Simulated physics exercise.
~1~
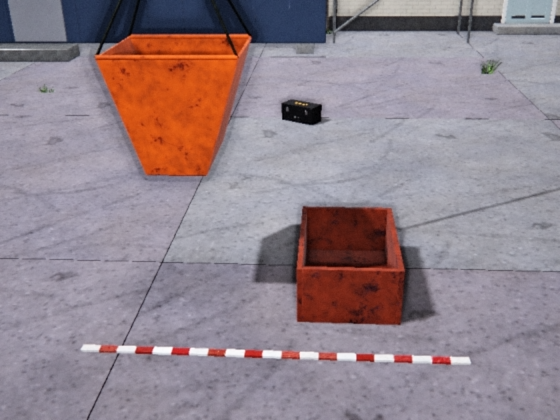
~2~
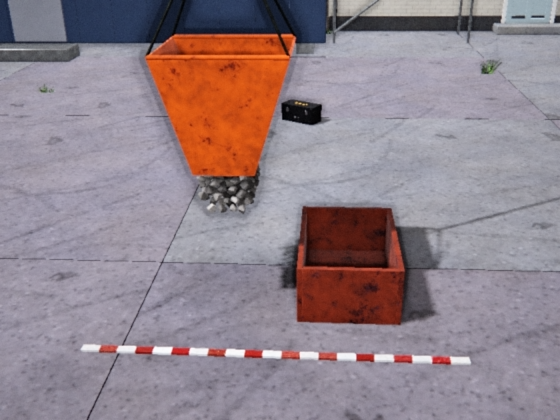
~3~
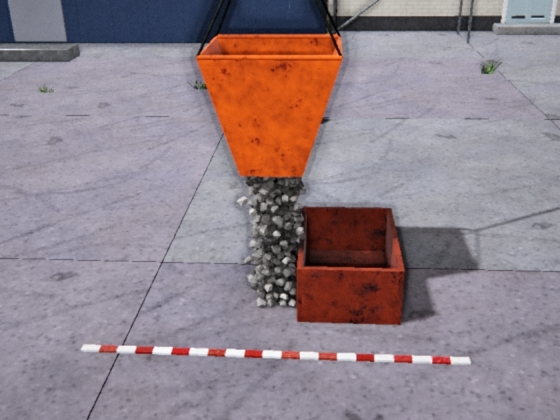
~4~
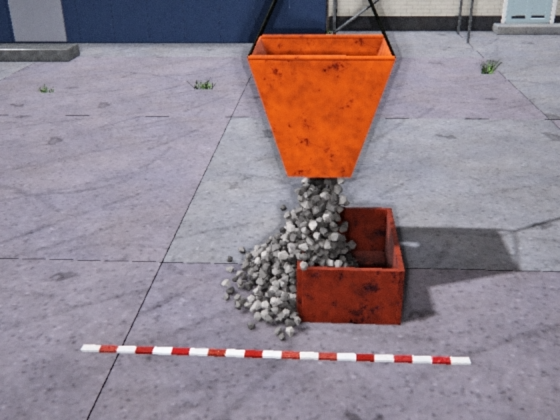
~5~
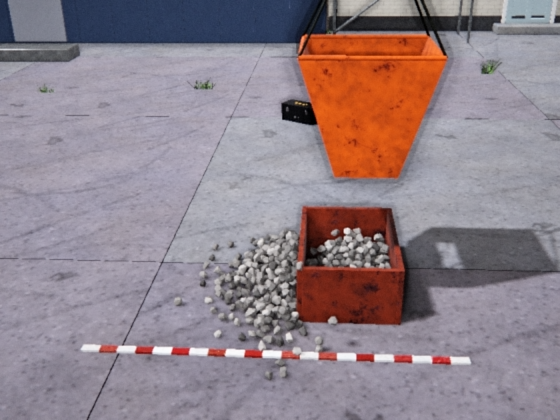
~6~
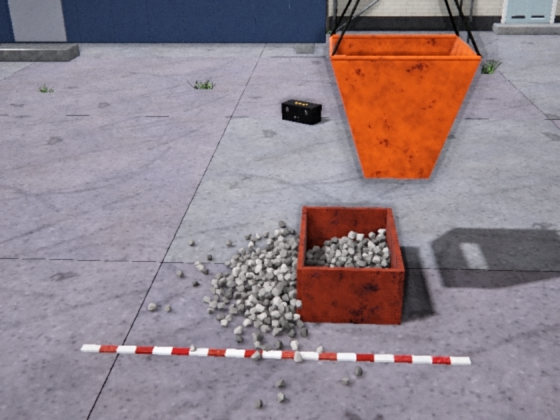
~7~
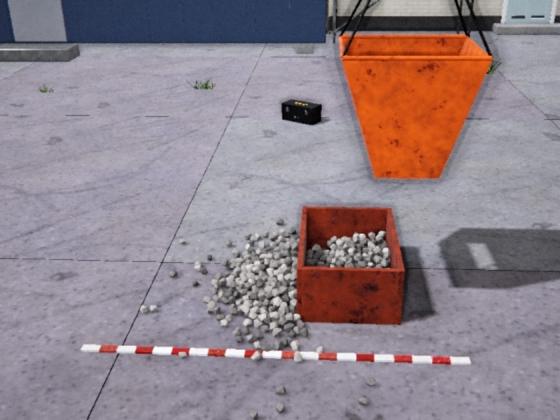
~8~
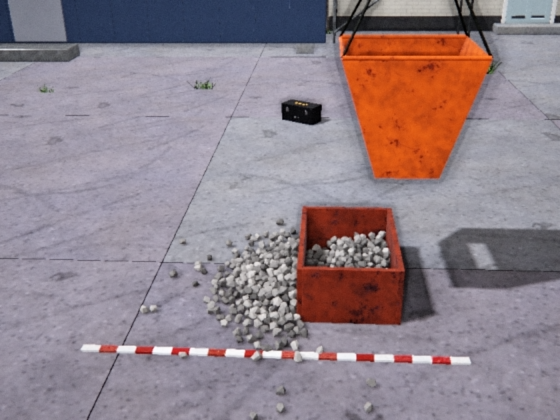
Orange hopper gliding right and pouring grey stones, leaving about half heaped left of a rusty red bin and half inside.
